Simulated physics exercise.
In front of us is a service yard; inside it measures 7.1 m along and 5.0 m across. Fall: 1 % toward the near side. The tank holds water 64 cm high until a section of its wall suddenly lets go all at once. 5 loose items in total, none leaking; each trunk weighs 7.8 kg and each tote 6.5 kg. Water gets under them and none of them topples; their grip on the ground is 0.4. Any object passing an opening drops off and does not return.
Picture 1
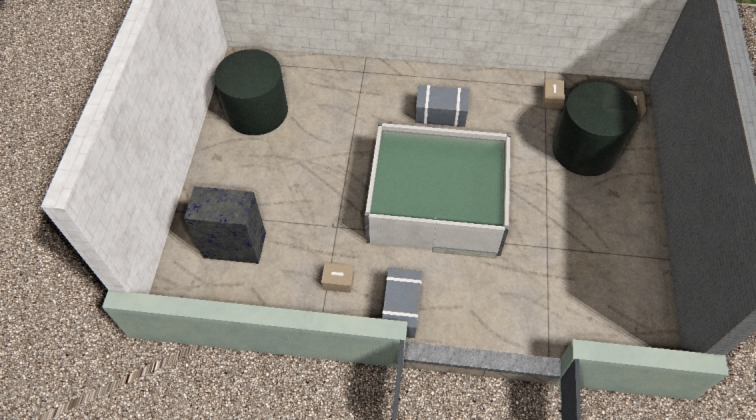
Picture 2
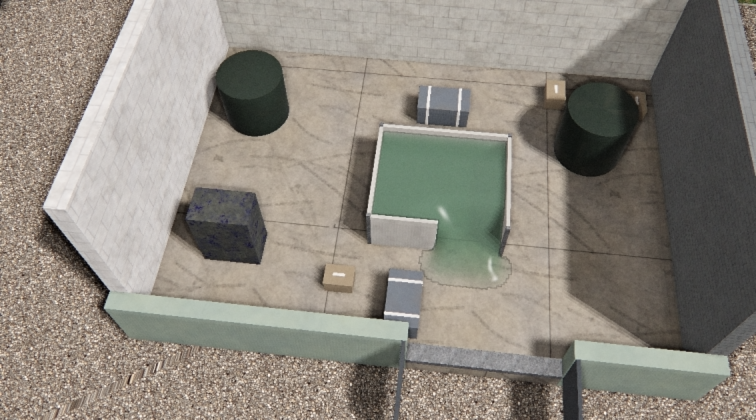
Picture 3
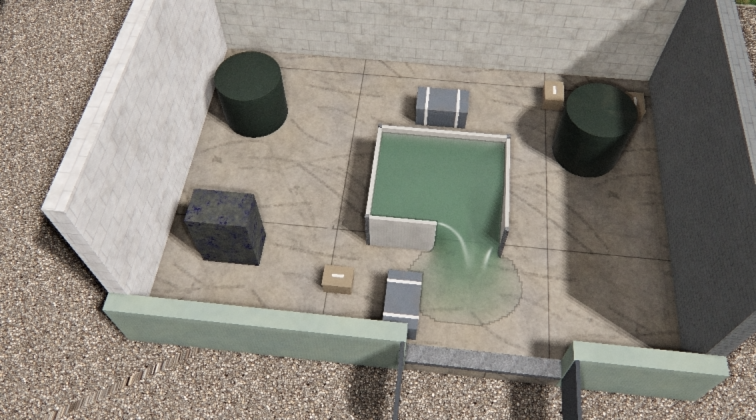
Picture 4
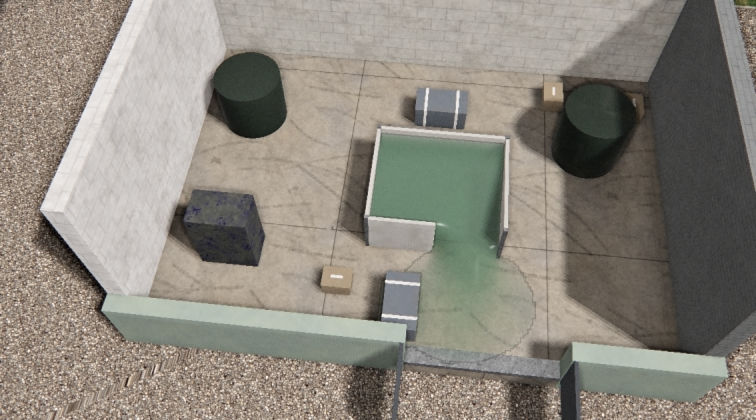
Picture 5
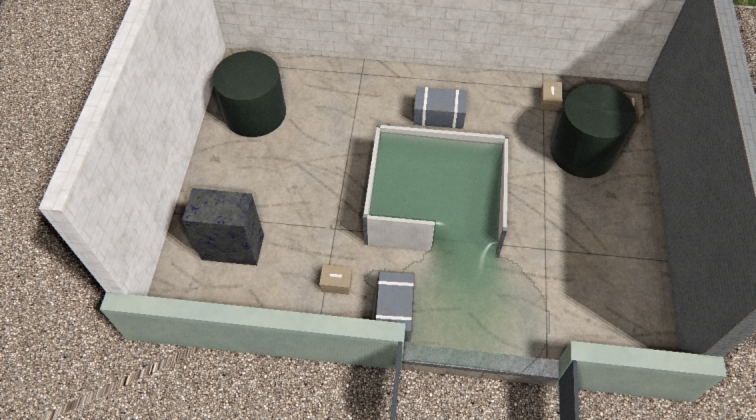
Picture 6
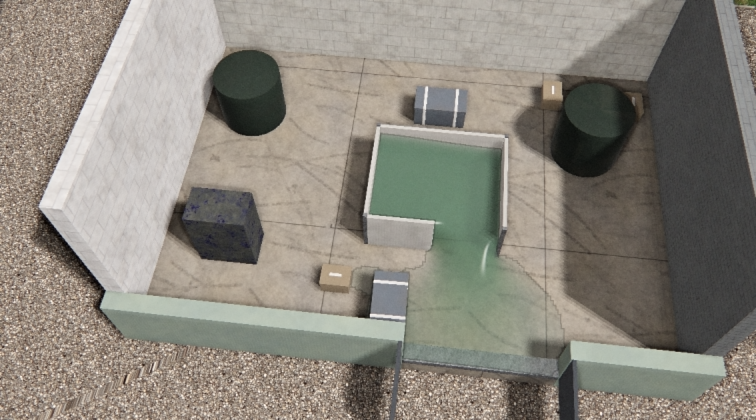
A walled service yard with a stained slab floor, surrounded by gravel, is seen from high above at a steep angle. A pale-walled tank of green water stands near the middle, with dark green drums behind on both sides, a dark block at left, and grey trunks and small tan boxes around. Part of the tank's front wall opens, water spreads toward the front gap, and the nearer trunk slides slightly left.
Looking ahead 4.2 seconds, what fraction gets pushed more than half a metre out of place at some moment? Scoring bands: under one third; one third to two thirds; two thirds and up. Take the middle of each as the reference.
Short of a third.
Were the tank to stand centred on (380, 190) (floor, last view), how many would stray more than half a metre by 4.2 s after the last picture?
Then 1 of them would.
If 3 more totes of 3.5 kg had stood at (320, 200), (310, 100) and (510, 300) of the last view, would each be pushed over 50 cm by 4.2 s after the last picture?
First falls shy, second falls shy, third exceeds it.
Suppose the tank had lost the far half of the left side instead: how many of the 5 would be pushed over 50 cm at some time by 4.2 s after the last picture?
Then it comes to 1 of them.
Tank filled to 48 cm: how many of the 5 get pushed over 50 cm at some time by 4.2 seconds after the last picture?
It would come to 1 of them.
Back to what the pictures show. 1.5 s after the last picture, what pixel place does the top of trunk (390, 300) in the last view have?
Somewhere near (360, 288) in the last view.
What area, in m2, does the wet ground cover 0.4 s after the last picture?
About 7.0 m2.
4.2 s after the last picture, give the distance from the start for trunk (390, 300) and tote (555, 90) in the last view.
In turn: 50 cm, 0 cm.
Then, 0.4 s after the last picture 0 of 5 are over 50 cm from their spots; 0 afloat.
Then, 1.5 s after the last picture 1 of 5 are over 50 cm from their spots; 0 afloat.
Then, 2.8 s after the last picture 1 of 5 are over 50 cm from their spots; 0 afloat.
Then, 4.2 s after the last picture 1 of 5 are over 50 cm from their spots, and 1 have been at some point; 0 afloat.
